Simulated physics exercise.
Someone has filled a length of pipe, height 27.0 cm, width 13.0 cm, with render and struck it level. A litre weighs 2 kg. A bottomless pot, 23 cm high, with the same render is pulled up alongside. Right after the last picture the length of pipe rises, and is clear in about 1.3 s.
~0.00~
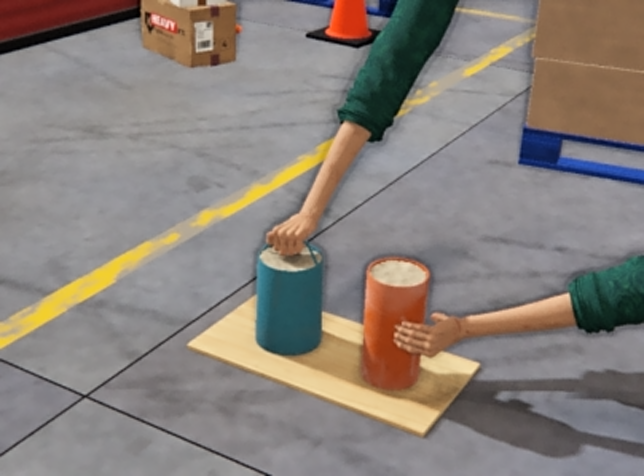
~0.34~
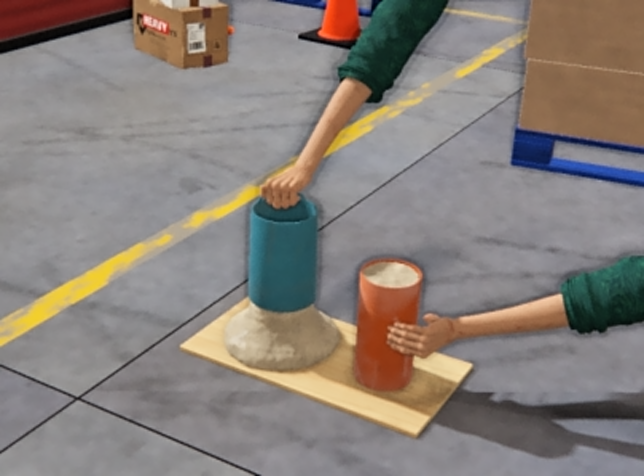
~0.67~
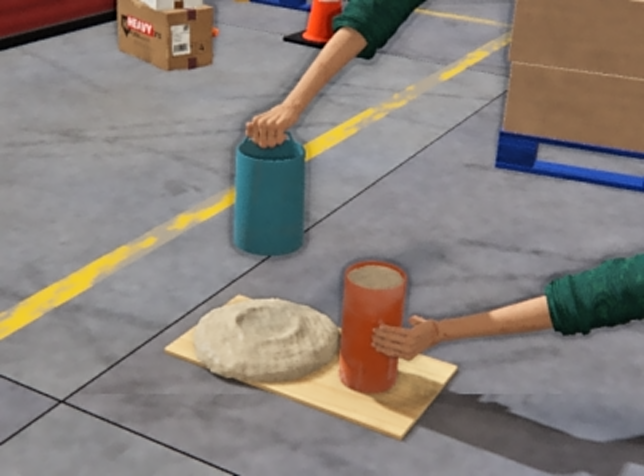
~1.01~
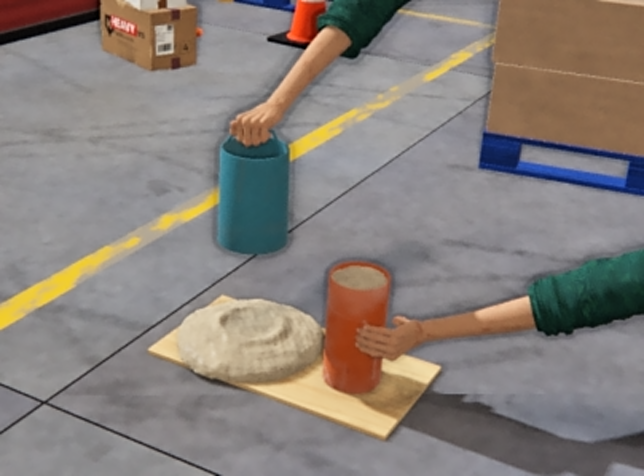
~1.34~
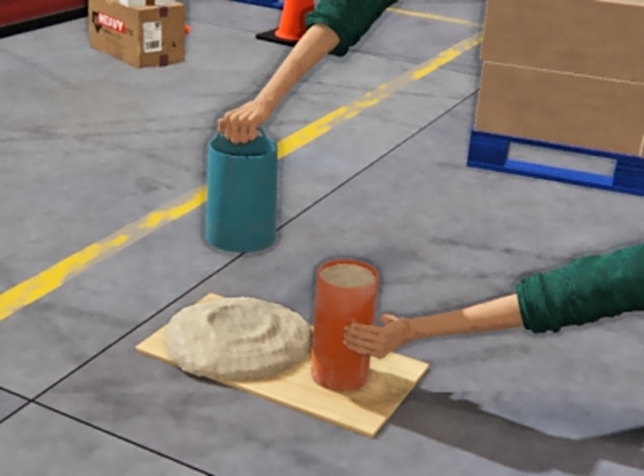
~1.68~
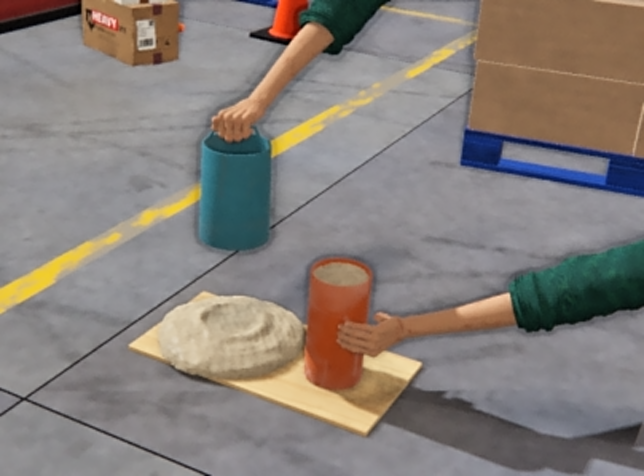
On a warehouse floor, a hand lifted a teal cylinder off a board, leaving a pale, wet-looking heap that slumped into a low mound, while another hand stayed against the filled orange tube beside it.
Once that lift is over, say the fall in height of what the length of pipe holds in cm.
Close to 20 centimetres.
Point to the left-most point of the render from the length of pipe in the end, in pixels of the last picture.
Around (263, 375).
After 2.0 s, the length of pipe is up 6.2 cm; the render has come down 4.0 cm to 23 cm and is 20 cm wide.
After 2.3 s, the length of pipe is up 16 cm; the render has come down 20 cm to 6.7 cm and is 33 cm wide.
After 2.7 s, the length of pipe is up 29 cm; the render has come down 20 cm to 6.7 cm and is 33 cm wide.
After 3.0 s, the length of pipe is clear; the render has come down 20 cm to 6.7 cm and is 33 cm wide.
After 3.6 s, at rest, the length of pipe is clear; the render has come down 20 cm to 6.7 cm and is 33 cm wide.
